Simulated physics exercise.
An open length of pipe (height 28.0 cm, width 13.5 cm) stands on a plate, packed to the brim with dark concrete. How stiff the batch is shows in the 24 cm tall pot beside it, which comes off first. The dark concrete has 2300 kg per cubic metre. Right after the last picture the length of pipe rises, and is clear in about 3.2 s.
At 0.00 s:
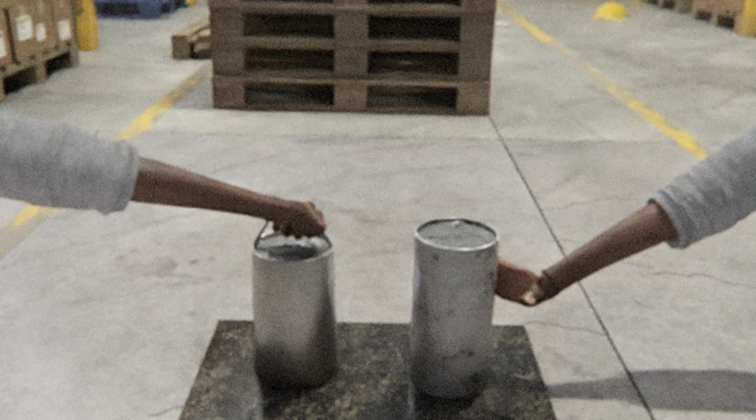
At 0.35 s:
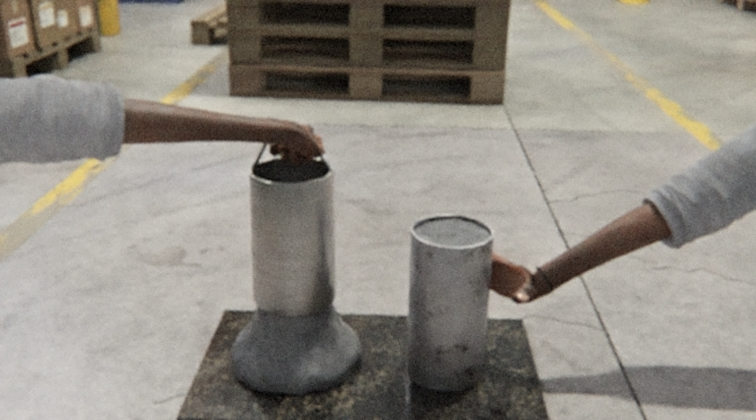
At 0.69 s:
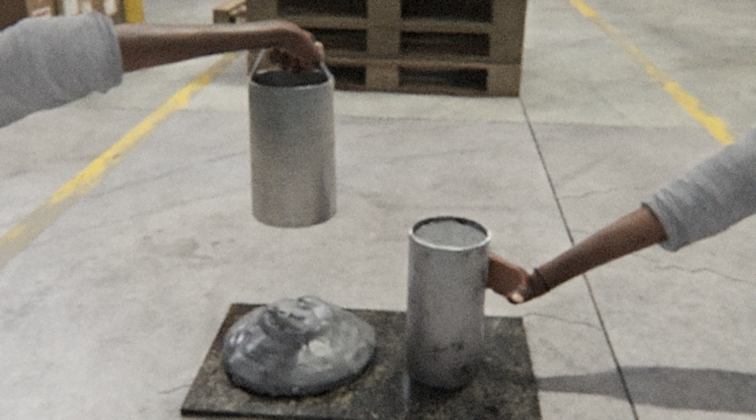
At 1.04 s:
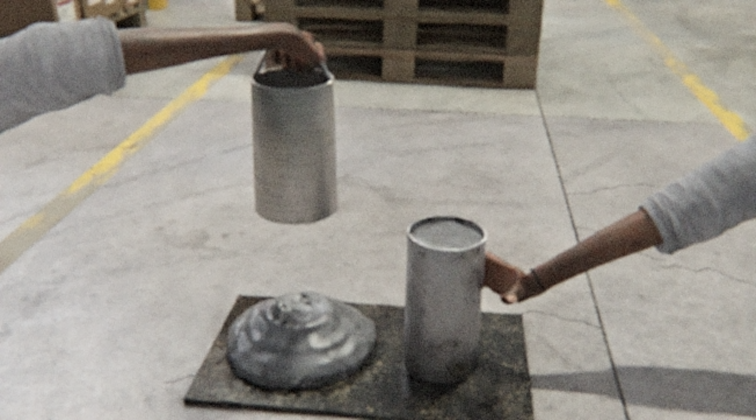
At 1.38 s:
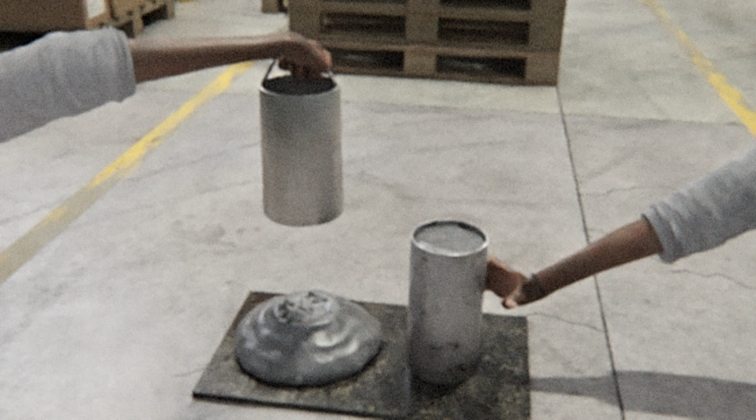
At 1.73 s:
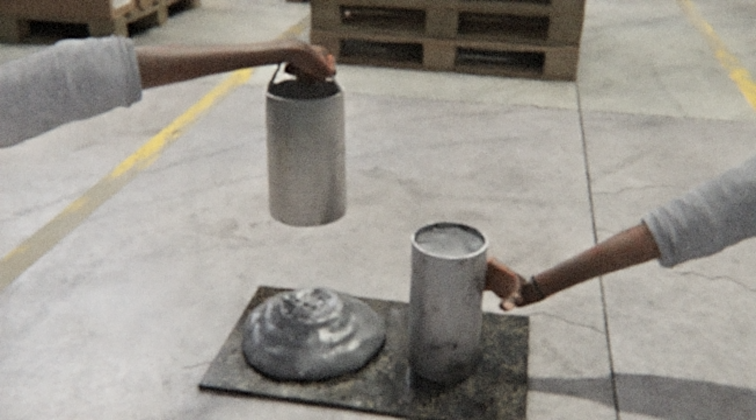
A hand on the left lifted a metal cylinder off a dark plate, leaving a wide, low mound of wet gray material, while another hand stayed beside a second, full cylinder that did not move.
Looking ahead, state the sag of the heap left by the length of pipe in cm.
It comes to near 18 cm.
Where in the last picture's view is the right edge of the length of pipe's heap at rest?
Near (522, 370).
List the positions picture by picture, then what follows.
The first picture shows middle of the pot's mouth at (293, 246), still down; middle of the length of pipe's top at (457, 234), not yet moved.
The second picture shows middle of the pot's mouth at (291, 171), raised 13 cm; middle of the length of pipe's top at (452, 232), not yet moved.
The third picture shows middle of the pot's mouth at (291, 80), raised 30 cm; the pot's heap 8.7 cm high and 30 cm wide, top at (298, 314); middle of the length of pipe's top at (450, 233), not yet moved.
The fourth picture shows middle of the pot's mouth at (292, 79), raised 30 cm; the pot's heap 8.6 cm high and 30 cm wide, top at (300, 309); middle of the length of pipe's top at (447, 233), not yet moved.
The fifth picture shows middle of the pot's mouth at (300, 86), raised 30 cm; the pot's heap 8.6 cm high and 30 cm wide, top at (307, 308); middle of the length of pipe's top at (449, 238), not yet moved.
The sixth picture shows middle of the pot's mouth at (304, 90), raised 30 cm; the pot's heap 8.6 cm high and 30 cm wide, top at (312, 304); middle of the length of pipe's top at (450, 240), not yet moved.
After 2.5 s, the length of pipe is up 6.2 cm; the dark concrete has come down 6.8 cm to 21 cm and is 25 cm wide.
After 3.3 s, the length of pipe is up 17 cm; the dark concrete has come down 18 cm to 10 cm and is 32 cm wide.
After 4.1 s, the length of pipe is up 28 cm; the dark concrete has come down 18 cm to 10 cm and is 32 cm wide.
After 5.1 s, the length of pipe is clear; the dark concrete has come down 18 cm to 10 cm and is 32 cm wide.
After 5.6 s, at rest, the length of pipe is clear; the dark concrete has come down 18 cm to 10 cm and is 32 cm wide.
